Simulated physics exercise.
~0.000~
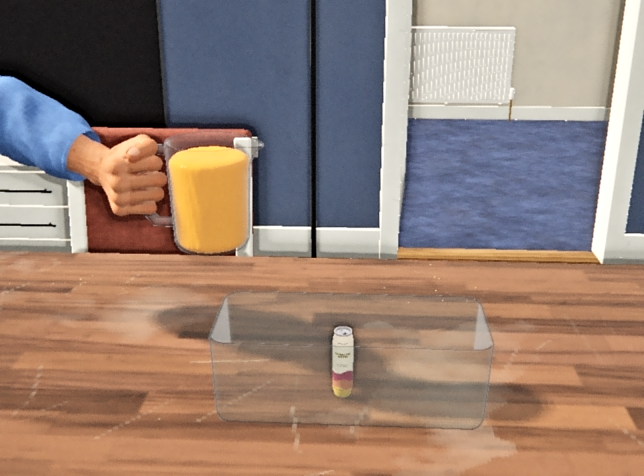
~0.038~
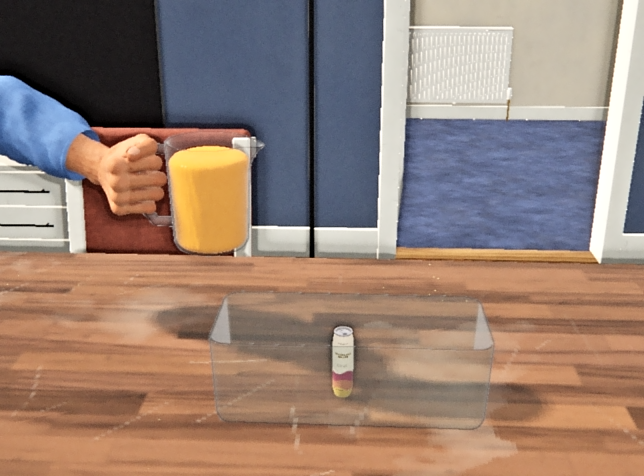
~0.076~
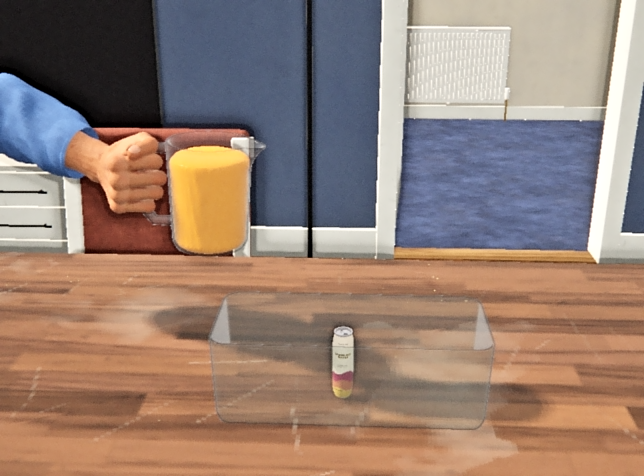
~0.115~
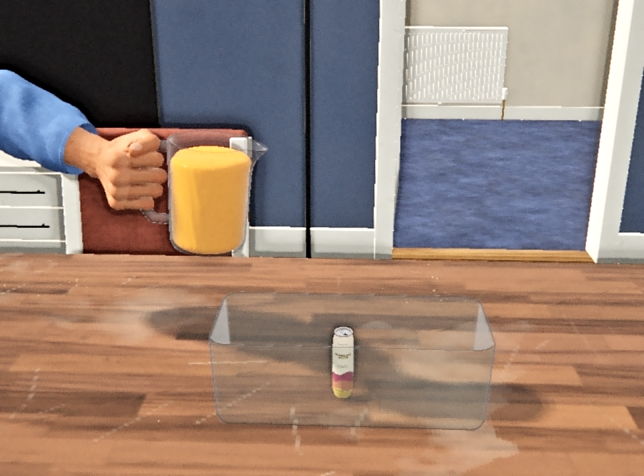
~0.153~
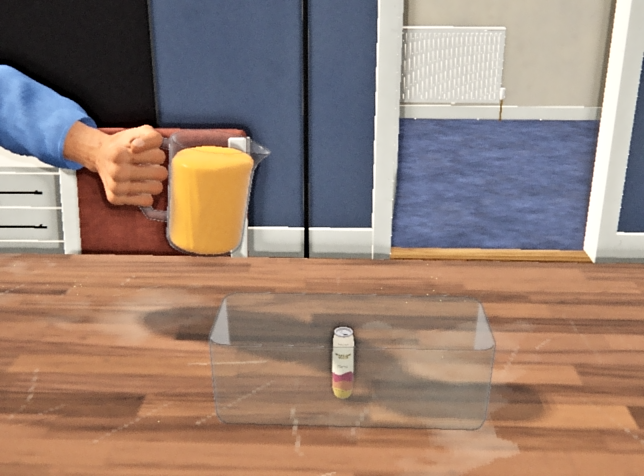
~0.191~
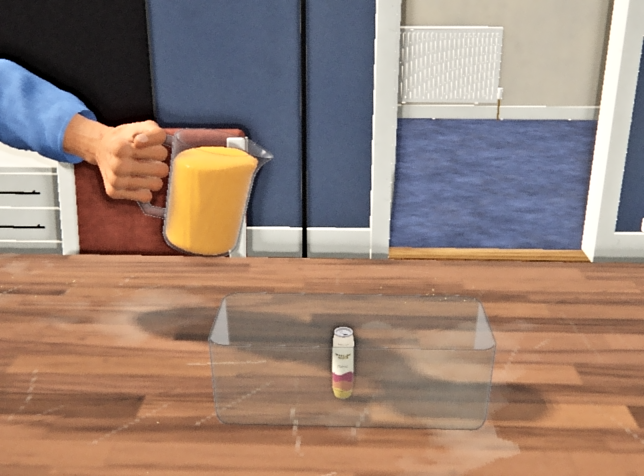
A hand in a blue sleeve held a pitcher of orange-yellow liquid and slowly tilted it slightly to the right, while a small can stayed still in a clear, long basin on the wooden table.
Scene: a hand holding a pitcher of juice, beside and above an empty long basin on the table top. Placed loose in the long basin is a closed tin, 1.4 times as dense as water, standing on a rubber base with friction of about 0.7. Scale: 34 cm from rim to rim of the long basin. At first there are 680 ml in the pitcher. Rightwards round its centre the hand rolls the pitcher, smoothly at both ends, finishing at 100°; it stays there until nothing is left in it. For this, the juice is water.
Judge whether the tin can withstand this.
It cannot withstand it and falls over.
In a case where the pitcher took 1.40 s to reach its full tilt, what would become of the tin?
The tin would overturn.
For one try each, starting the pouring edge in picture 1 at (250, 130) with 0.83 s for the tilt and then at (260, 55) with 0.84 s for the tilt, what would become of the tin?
First it tips over; then it stays on its base.
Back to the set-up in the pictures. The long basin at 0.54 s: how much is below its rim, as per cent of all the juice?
Roughly 2 percent of it.
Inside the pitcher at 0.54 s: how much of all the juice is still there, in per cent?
I'd estimate some 82 % remains.
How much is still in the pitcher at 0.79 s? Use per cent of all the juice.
Around 34 percent of it.
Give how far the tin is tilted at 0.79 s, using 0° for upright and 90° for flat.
I'd say it is close to 0 degrees off upright.
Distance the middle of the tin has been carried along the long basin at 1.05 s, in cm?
It has moved some 10 cm.
Then, 0.54 s in, the tilt is 71° and 82 per cent is still to pour; the tin stands where it began.
Then, 0.79 s in, the tilt is 99° and 34 per cent is still to pour; the tin stands 1 cm from where it began.
Then, 1.05 s in, the tilt is 100° and 7 per cent is still to pour; the tin lies on its side.
Then, 1.34 s in, the tilt is 100° and 1 per cent is still to pour; the tin lies on its side.
Finally, the tin lies on its side.
